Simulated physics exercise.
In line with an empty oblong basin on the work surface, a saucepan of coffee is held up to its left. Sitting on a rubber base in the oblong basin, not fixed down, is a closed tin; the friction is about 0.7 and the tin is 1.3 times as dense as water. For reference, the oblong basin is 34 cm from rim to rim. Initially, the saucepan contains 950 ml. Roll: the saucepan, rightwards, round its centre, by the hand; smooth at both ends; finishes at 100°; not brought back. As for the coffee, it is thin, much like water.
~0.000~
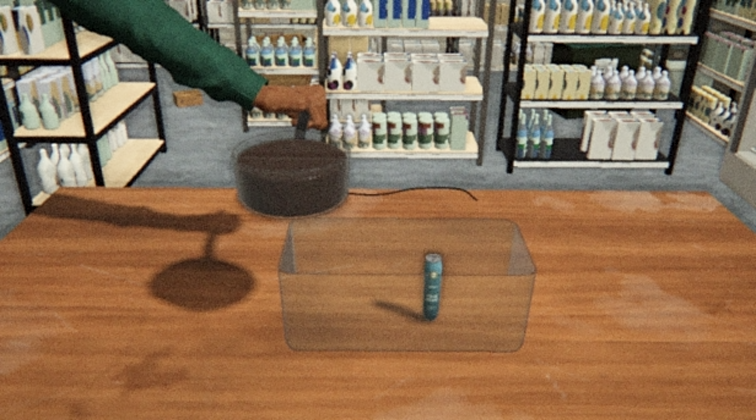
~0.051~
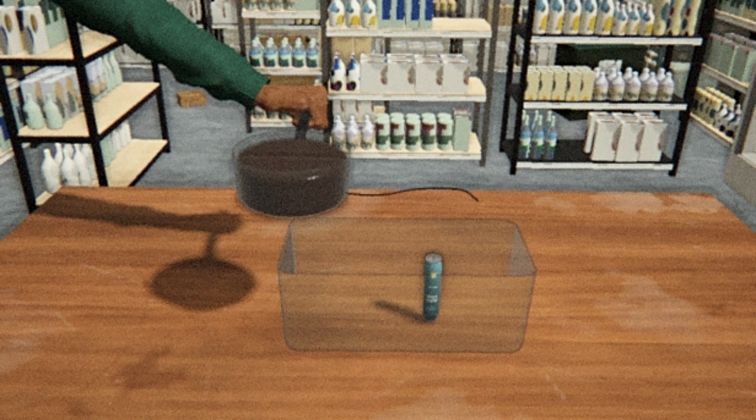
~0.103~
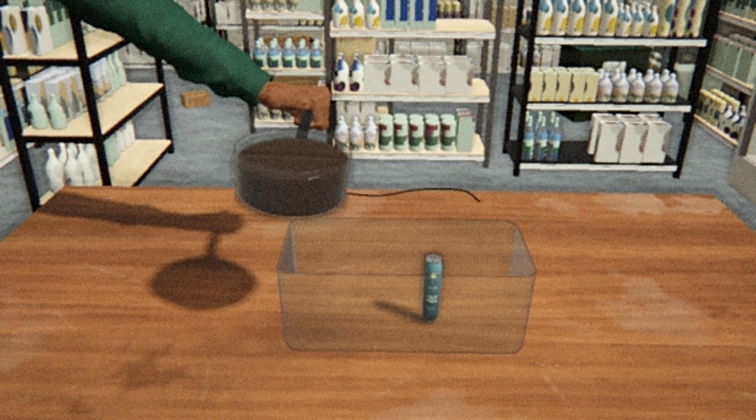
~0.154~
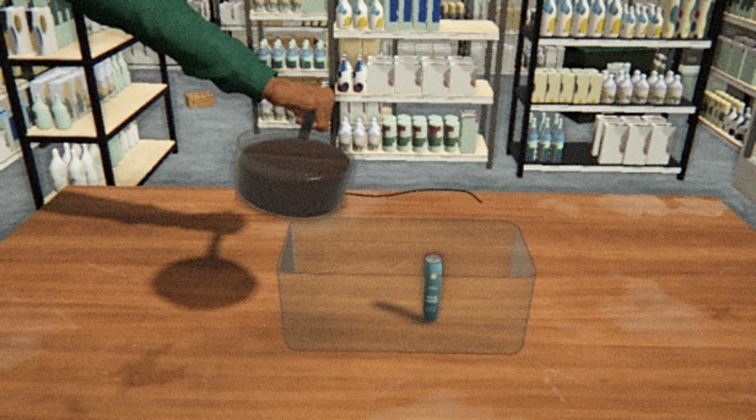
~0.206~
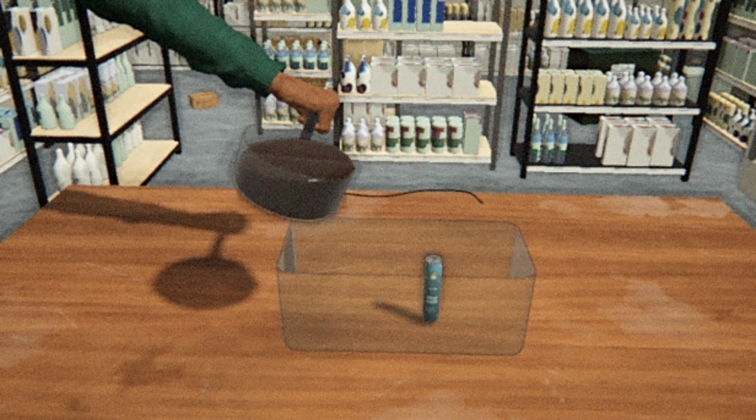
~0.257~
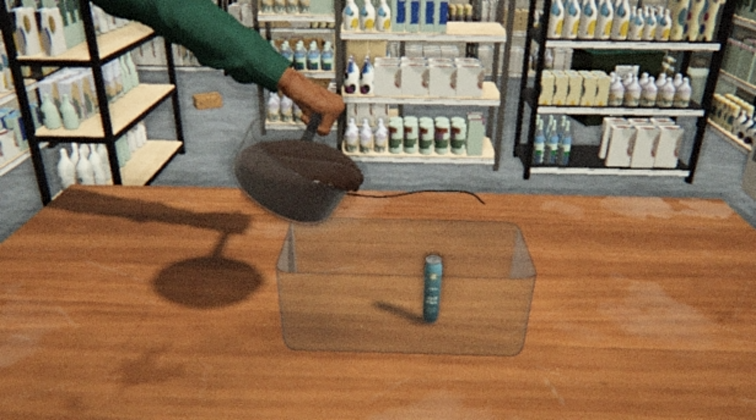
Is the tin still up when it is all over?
Yes, the tin stays standing.
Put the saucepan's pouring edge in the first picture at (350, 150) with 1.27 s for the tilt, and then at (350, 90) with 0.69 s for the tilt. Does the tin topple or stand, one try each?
The tin stays vertical the first time and overturns the second time.
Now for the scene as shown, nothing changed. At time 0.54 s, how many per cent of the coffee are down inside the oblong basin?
The basin holds roughly 44 in a hundred parts at that moment.
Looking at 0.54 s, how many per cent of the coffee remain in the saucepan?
Remaining: Near 24 % of the total.
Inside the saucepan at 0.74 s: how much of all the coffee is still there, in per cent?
About 6 percent.
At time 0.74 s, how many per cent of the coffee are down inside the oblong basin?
Around 92 parts in a hundred.
By 0.54 s the tilt is 88° and 25 per cent is still to pour; the tin stands where it began.
By 0.74 s the tilt is 100° and 6 per cent is still to pour; the tin stands where it began.
By 0.96 s the tilt is 100° and 1 per cent is still to pour; the tin stands where it began.
By 1.19 s the tilt is 100° and 0 per cent is still to pour; the tin stands where it began.
At rest the tin stands where it began.
